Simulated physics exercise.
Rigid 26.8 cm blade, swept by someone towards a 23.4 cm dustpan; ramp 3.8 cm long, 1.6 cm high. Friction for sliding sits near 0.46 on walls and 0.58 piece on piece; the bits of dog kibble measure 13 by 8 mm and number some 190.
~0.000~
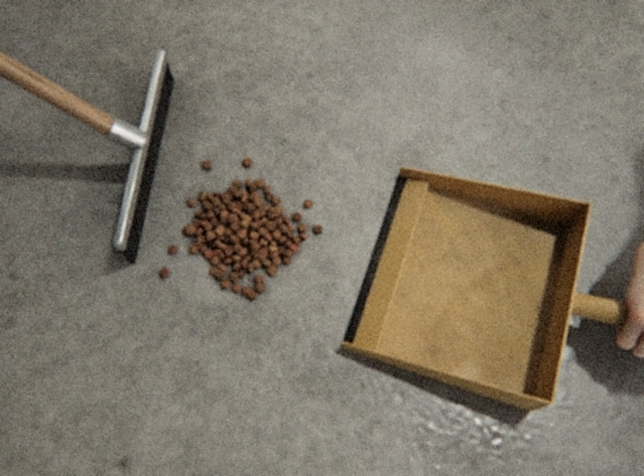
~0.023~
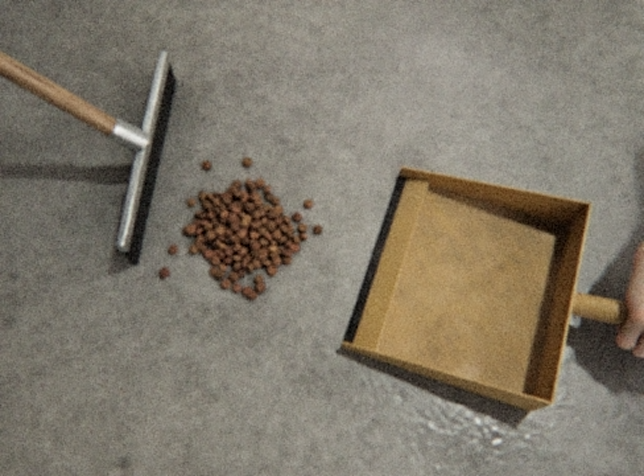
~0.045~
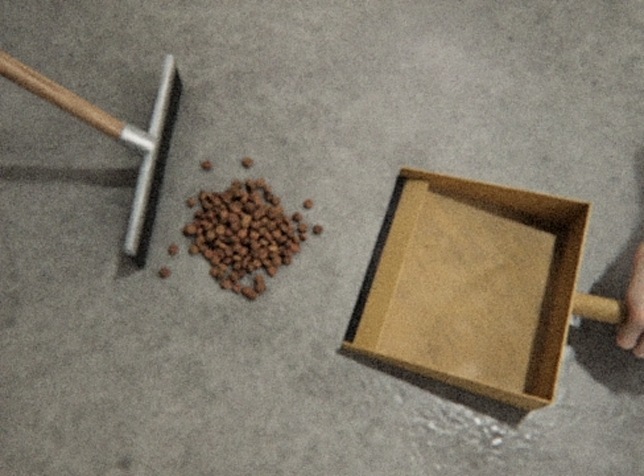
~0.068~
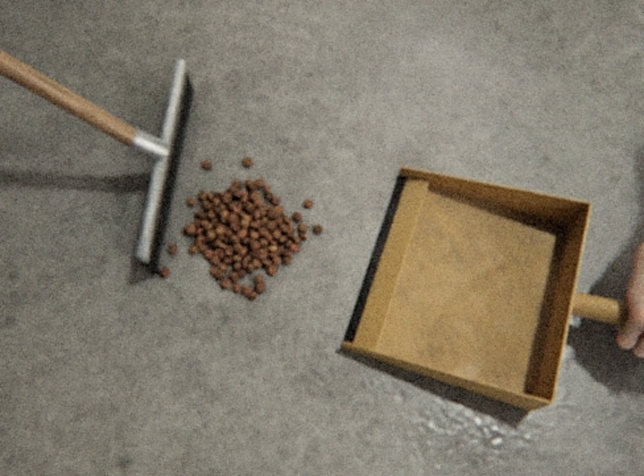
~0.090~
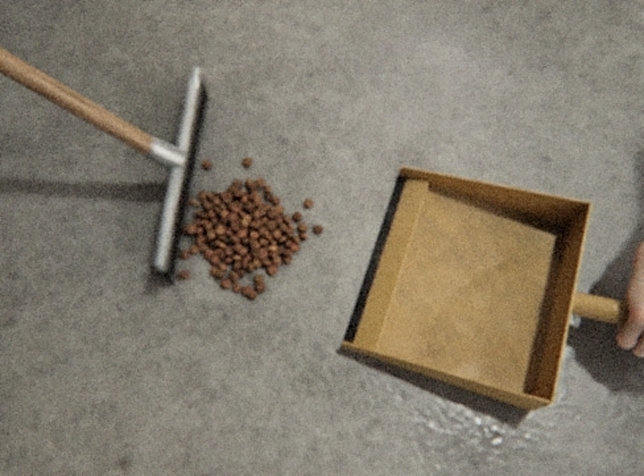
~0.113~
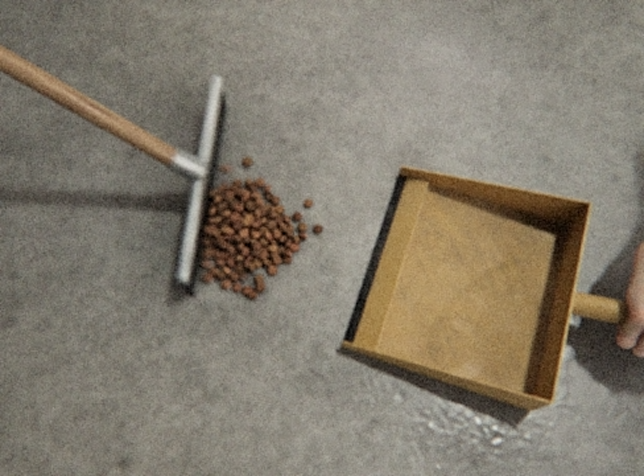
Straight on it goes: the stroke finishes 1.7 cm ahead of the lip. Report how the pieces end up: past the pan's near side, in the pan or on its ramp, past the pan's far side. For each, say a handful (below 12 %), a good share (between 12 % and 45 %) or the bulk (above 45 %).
Past the pan's near side: A small amount, in the pan or on its ramp: A large amount, past the pan's far side: A small amount.
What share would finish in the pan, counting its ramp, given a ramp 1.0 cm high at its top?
Then around 55 percent, ramp counted.
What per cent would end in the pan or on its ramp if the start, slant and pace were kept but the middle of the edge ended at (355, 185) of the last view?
Some 55 per cent.
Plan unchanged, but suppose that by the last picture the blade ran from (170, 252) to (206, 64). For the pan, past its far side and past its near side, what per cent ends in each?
Pan 35, far 5, near 5.
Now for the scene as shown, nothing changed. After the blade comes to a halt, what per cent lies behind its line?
Near 0 percent, give or take.
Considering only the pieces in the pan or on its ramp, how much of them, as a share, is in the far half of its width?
About 40 percent of it.
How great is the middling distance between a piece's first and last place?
Around 18 centimetres.
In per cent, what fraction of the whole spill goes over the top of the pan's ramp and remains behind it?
Roughly 25 percent.
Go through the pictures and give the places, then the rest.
The first frame shows blade from (120, 245) to (163, 58), moved 0.0 cm, 0 of the pieces shifted so far; middle of the pieces at (245, 226); pan at (475, 290).
The second frame shows blade from (123, 247) to (165, 59), moved 0.4 cm, 0 of the pieces shifted so far; middle of the pieces at (245, 226).
The third frame shows blade from (131, 250) to (172, 62), moved 1.4 cm, 0 of the pieces shifted so far; middle of the pieces at (245, 226).
The fourth frame shows blade from (143, 257) to (183, 68), moved 3.1 cm, 0 of the pieces shifted so far; middle of the pieces at (245, 226).
The fifth frame shows blade from (161, 267) to (198, 75), moved 5.5 cm, 2 of the pieces shifted so far; middle of the pieces at (245, 225).
The sixth frame shows blade from (184, 279) to (219, 84), moved 8.5 cm, 70 of the pieces shifted so far; middle of the pieces at (247, 229); pan at (476, 289). Its pace works out near 1.36 m/s, heading 10 degrees towards the viewer's side.
After 0.19 s, middle of the blade 12 cm from the lip; 0 % over the lip, far side 0 %, near side 0 %.
After 0.25 s, middle of the blade 6 cm from the lip; 5 % over the lip, far side 0 %, near side 5 %.
After 0.44 s, middle of the blade 5 cm from the lip; 55 % over the lip, far side 5 %, near side 5 %.
At rest (1.1 s), near side 5 %, pan 50 %, far side 5 %, in front of the lip or behind the blade 40 %.
